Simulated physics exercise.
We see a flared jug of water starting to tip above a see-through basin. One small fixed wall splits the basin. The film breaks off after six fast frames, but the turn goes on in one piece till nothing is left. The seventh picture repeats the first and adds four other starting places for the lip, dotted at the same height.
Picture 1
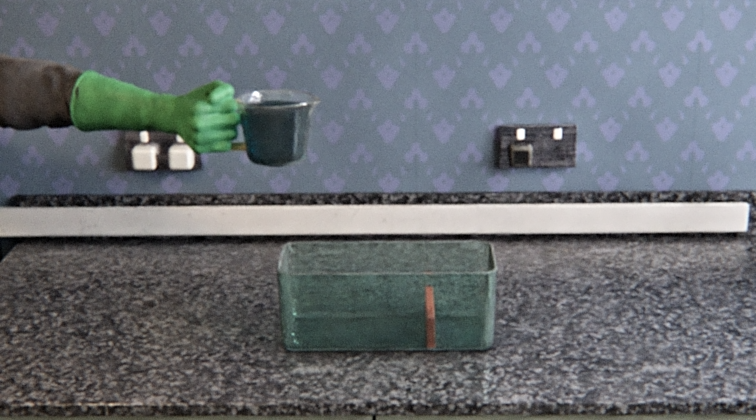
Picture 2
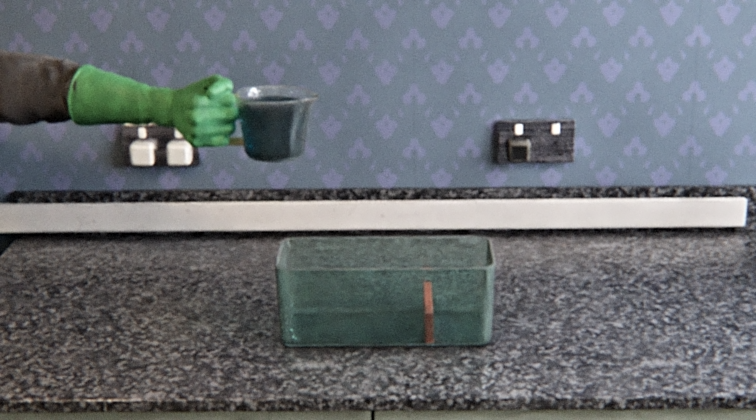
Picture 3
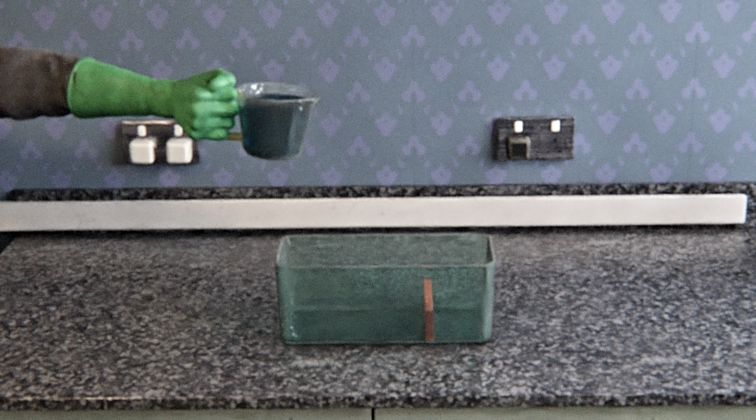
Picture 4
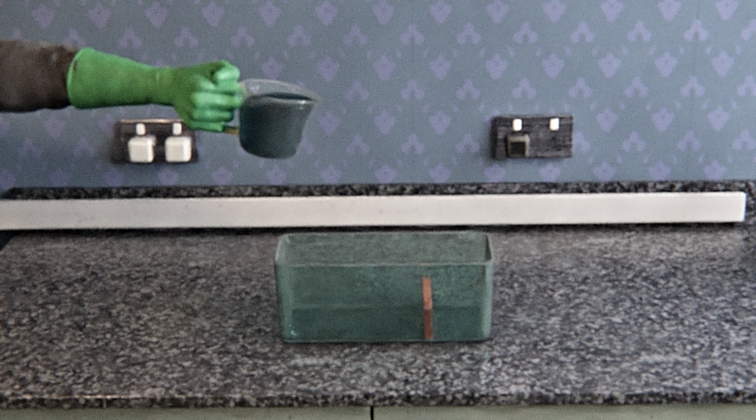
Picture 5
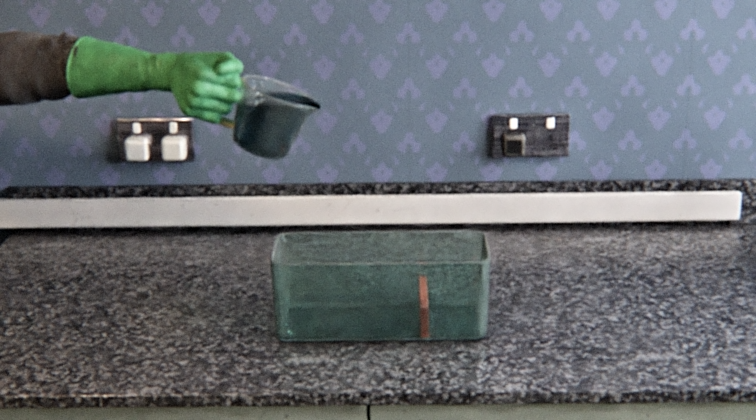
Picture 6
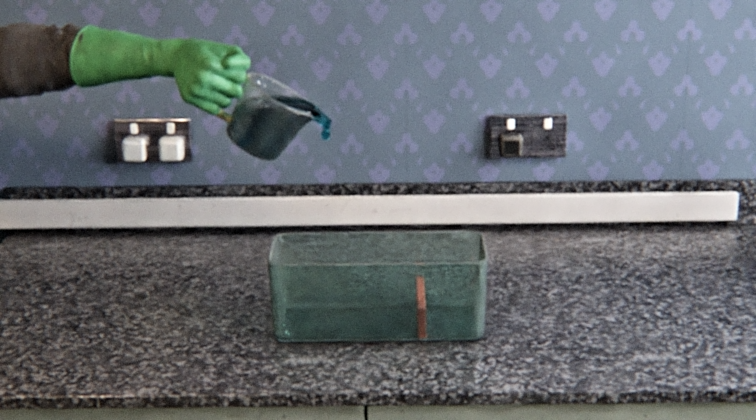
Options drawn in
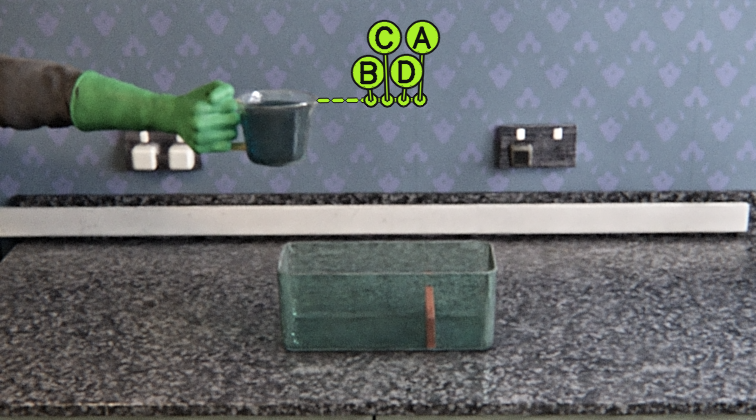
Green-gloved hand holding a jug of dark liquid above a clear basin, tilting it rightward until liquid begins coming over the lip.
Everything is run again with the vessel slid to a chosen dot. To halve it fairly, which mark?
It is B.
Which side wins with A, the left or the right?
More ends on the right.
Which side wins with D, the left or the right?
The right side.
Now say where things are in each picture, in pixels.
Upright, lip at (319, 100); basin from (282, 348) to (493, 347); top of the wall at (430, 301); nothing has left yet, in the first frame.
Upright, lip at (317, 97); nothing has left yet, in the second frame.
Tipped about 6°, lip at (319, 97); nothing has left yet, in the third frame.
Tipped about 12°, lip at (320, 101); nothing has left yet, in the fourth frame.
Tipped about 21°, lip at (319, 107); water is over the lip, down to (319, 107), in the fifth frame.
Tipped about 32°, lip at (318, 117); water is over the lip, down to (325, 136), in the sixth frame.
On the marked copy, A at (420, 99); B at (370, 100); C at (387, 100); D at (403, 99).
If A is chosen, about 21 % ends left of the wall and 78 % right of it.
If B is chosen, about 50 % ends left of the wall and 48 % right of it.
If C is chosen, about 24 % ends left of the wall and 74 % right of it.
If D is chosen, about 16 % ends left of the wall and 81 % right of it; 3 % is lost outside.
